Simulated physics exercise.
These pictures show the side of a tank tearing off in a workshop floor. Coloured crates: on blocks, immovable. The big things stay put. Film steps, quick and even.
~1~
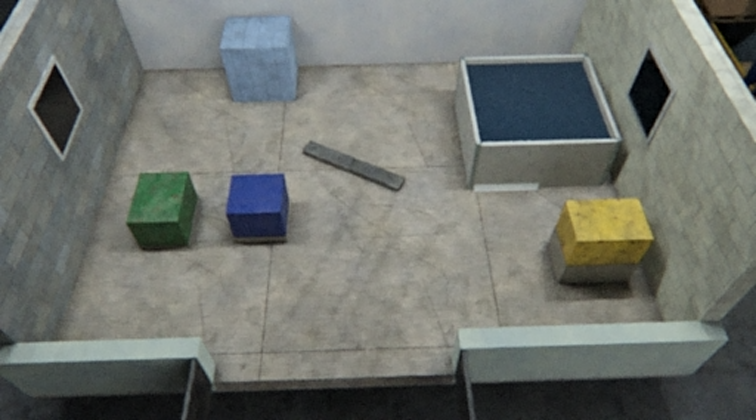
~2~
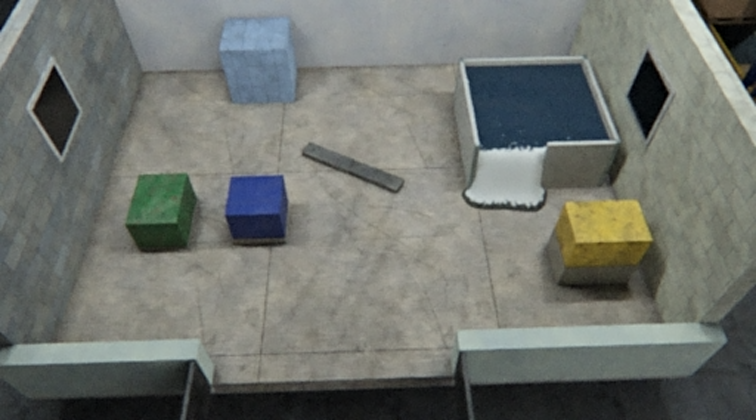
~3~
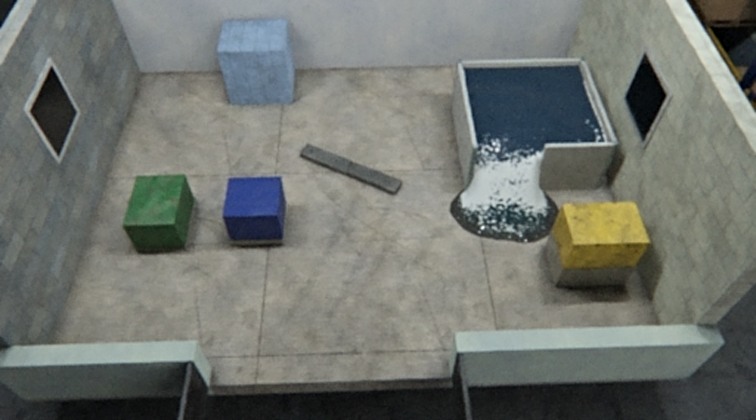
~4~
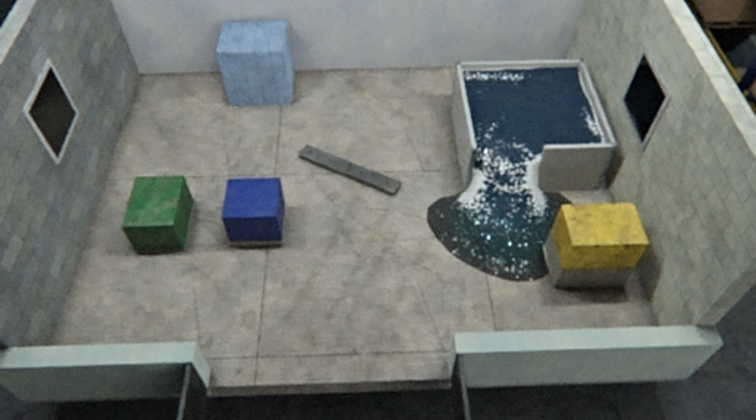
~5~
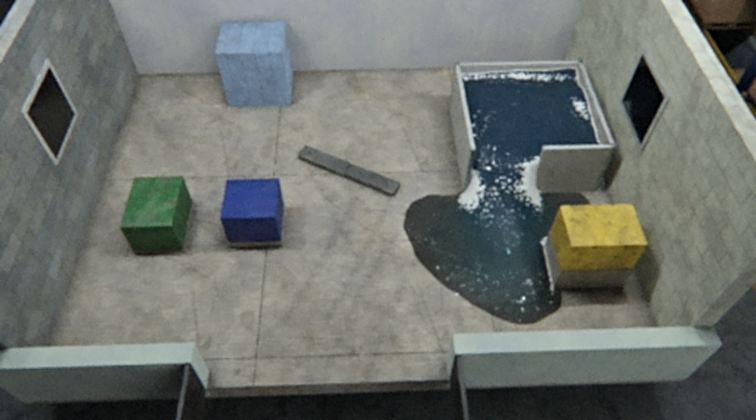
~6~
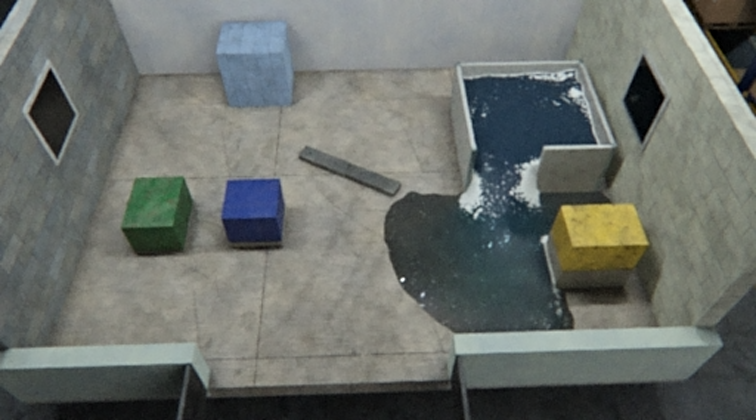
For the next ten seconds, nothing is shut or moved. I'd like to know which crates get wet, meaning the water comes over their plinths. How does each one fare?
The green crate does get wet. The yellow crate does not get wet. The blue crate does not get wet.
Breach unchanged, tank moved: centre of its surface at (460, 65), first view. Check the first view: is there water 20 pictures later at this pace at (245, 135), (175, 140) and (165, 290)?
First unwetted; next unwetted; last unwetted.
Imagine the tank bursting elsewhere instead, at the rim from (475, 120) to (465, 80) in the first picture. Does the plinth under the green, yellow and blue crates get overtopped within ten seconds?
Then: Green crate is topped, yellow crate escapes it, blue crate is topped.
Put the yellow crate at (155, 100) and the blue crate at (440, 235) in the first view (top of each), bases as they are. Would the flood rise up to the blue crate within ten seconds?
The blue one is reached.
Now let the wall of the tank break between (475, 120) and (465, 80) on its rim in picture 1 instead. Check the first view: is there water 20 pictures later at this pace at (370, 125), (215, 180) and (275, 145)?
Soaked / soaked / soaked.
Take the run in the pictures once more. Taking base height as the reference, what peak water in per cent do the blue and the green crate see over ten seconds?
About 70 % and 250 %.
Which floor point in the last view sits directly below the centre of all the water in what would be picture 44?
I'd put my finger on (437, 225).
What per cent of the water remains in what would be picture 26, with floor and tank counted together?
Roughly 84 percent.
A moment on, water covers 25 % of the floor; the green crate not reached, the yellow crate water round its plinth, the blue crate not reached.
Next, water covers 35 % of the floor; the green crate not reached, the yellow crate water round its plinth, the blue crate water round its plinth.
Then, water covers 40 % of the floor; the green crate water round its plinth, the yellow crate water round its plinth, the blue crate water round its plinth.
Later, water covers 60 % of the floor; the green crate water round its plinth, the yellow crate water round its plinth, the blue crate water round its plinth.
In the end, water covers 90 % of the floor; the green crate was topped, the yellow crate stayed above the water, the blue crate stayed above the water.
